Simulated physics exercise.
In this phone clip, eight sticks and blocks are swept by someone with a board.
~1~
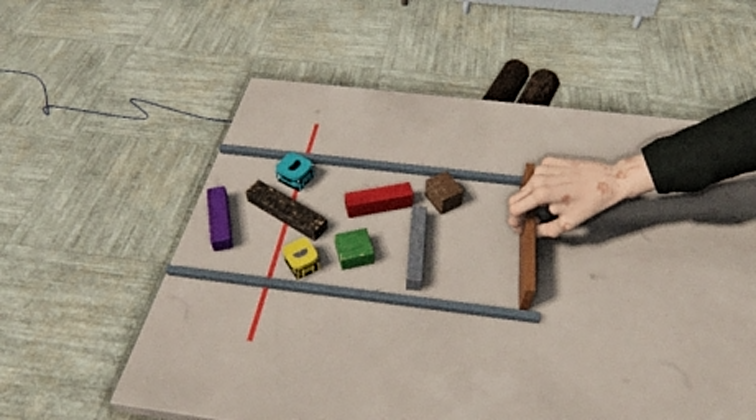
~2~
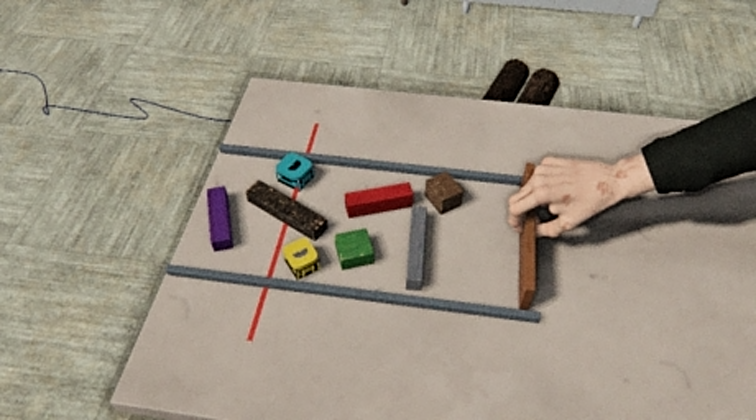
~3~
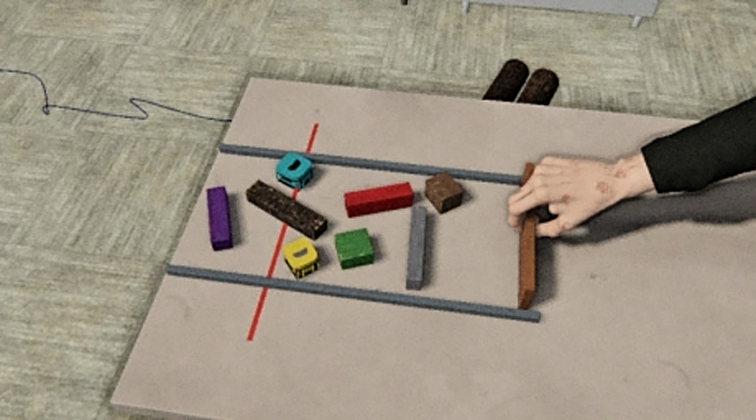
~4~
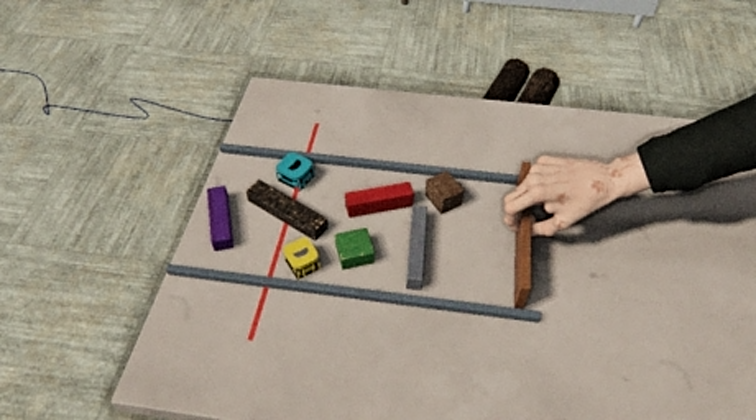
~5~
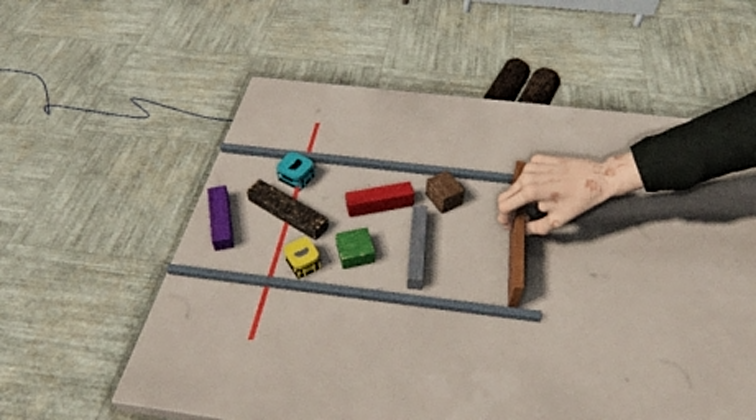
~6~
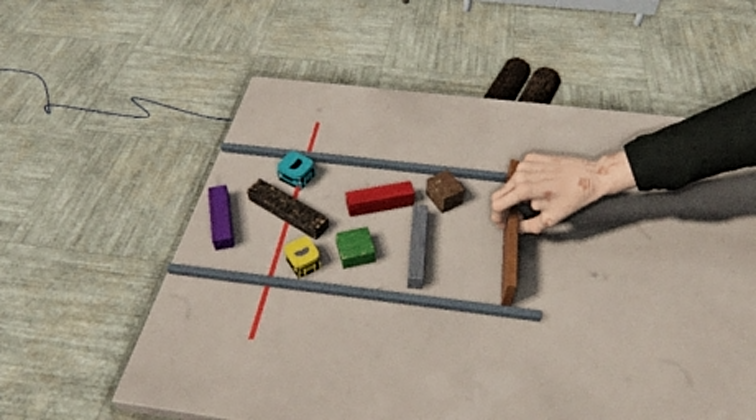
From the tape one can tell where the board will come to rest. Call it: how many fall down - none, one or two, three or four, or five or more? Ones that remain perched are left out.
Call: None fall down.
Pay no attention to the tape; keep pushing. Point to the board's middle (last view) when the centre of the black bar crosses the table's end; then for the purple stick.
The middle is at (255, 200) when it's the black bar, and at (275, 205) when it's the purple stick.
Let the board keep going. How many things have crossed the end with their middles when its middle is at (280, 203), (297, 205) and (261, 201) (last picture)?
Per position: 0 / 0 / 1.
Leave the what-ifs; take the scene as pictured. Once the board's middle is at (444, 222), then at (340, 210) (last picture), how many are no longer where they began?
At that stage 1; at the next, 6.
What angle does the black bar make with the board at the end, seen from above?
It comes to around 10 degrees.
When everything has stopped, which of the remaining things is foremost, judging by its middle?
Result: The purple stick.
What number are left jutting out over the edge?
Answer: 1.
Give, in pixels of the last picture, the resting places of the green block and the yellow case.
The green block comes to rest at (250, 234), and the yellow case comes to rest at (243, 259).
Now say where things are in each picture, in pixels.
The first picture shows purple stick (220, 218); turquoise case (295, 172); black bar (286, 210); board (527, 233); tape (288, 218).
The second picture shows turquoise case (295, 172); yellow case (301, 259).
The third picture shows black bar (286, 209); green block (354, 249).
The fourth picture shows purple stick (220, 218); grey bar (417, 246).
The fifth picture shows turquoise case (296, 171); brown block (445, 192).
The sixth picture shows purple stick (221, 217); turquoise case (296, 171); black bar (287, 208); board (511, 230); tape (289, 216).
Early on, none off yet; purple stick at rest near (221, 217); turquoise case at rest near (296, 171); black bar at rest near (287, 208).
A while later, none off yet; purple stick at rest near (221, 217); turquoise case at rest near (296, 171); black bar travelled a little near (267, 215).
Finally, the number that fall off is zero.
